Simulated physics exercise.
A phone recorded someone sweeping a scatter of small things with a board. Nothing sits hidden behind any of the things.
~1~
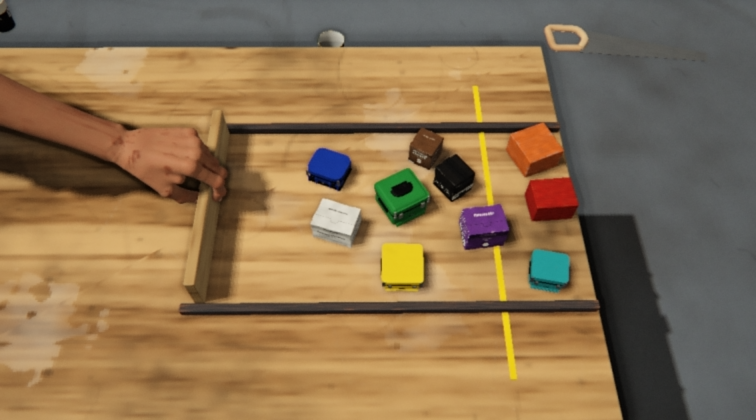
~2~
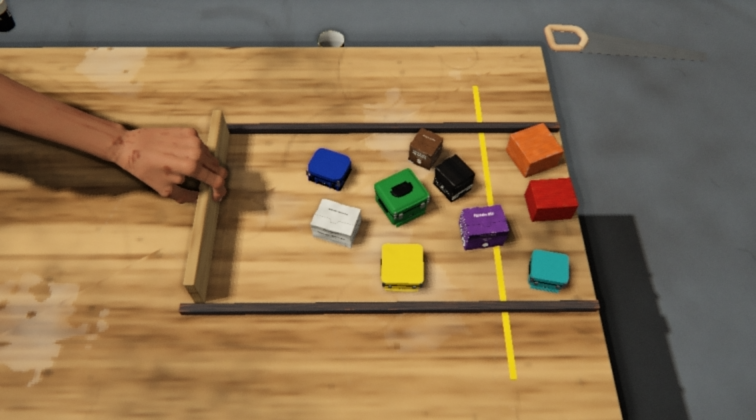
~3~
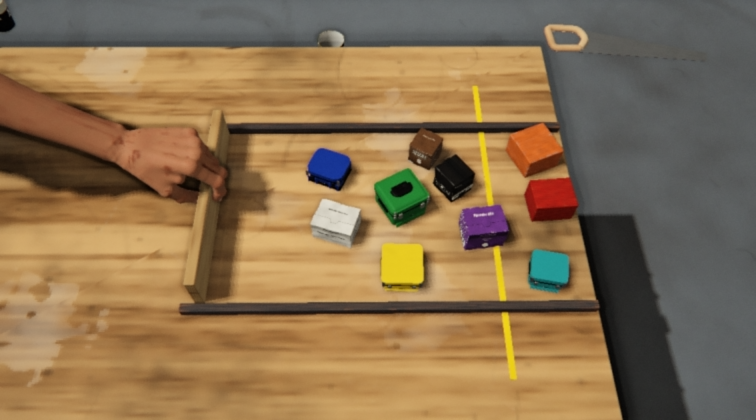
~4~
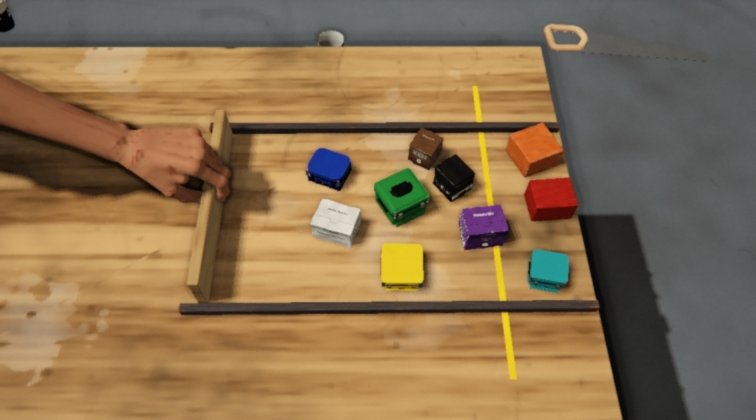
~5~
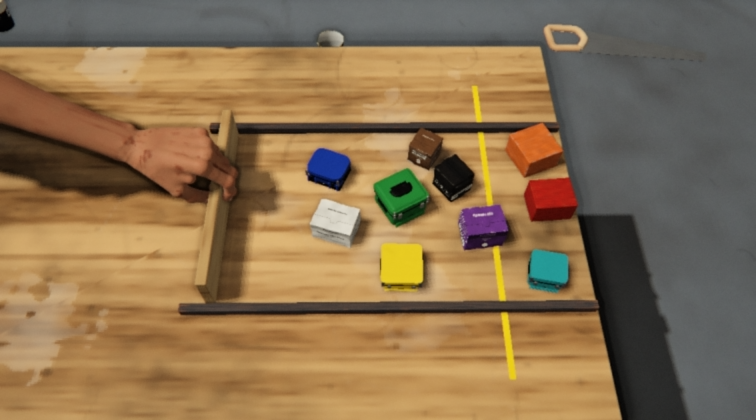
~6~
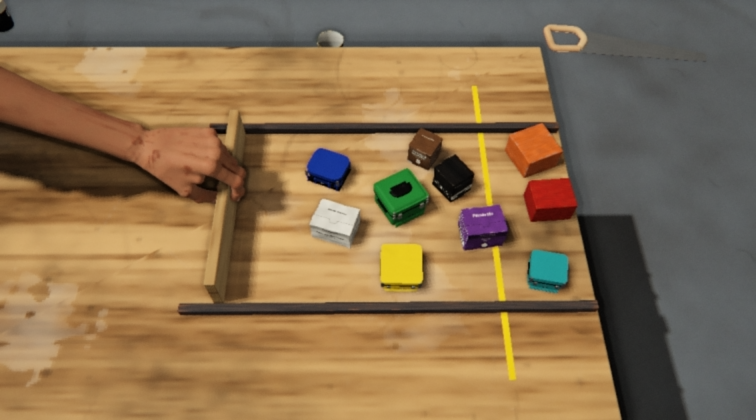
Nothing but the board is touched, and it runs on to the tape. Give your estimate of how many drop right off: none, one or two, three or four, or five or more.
My estimate: None.
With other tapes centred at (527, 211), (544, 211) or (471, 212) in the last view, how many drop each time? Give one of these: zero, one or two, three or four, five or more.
First five or more, then five or more, then zero.
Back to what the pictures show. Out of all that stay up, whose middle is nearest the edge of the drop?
The foremost one is the red block.
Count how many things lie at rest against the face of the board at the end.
Contact count: 3.
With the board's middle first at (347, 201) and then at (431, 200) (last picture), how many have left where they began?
The counts are 3 and 7.
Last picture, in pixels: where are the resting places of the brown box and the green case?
First object: (519, 138); second object: (532, 194).
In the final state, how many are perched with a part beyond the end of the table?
2.
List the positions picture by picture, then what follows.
In the first frame, red block (551, 200); orange block (534, 150); turquoise case (547, 271); board (209, 201); tape (492, 211).
In the second frame, orange block (534, 150); black box (454, 178).
In the third frame, turquoise case (547, 271); purple box (483, 227).
In the fourth frame, red block (551, 199); green case (401, 197).
In the fifth frame, orange block (534, 150); brown box (425, 149).
In the sixth frame, red block (550, 200); orange block (533, 151); turquoise case (546, 272); board (227, 201); tape (491, 211).
A little later, none off yet; red block at rest near (550, 200); orange block at rest near (533, 151); turquoise case at rest near (546, 272).
Next, none off yet; red block at rest near (550, 200); orange block moving near (538, 150); turquoise case at rest near (546, 272).
When it is over, the number that fall off is zero.
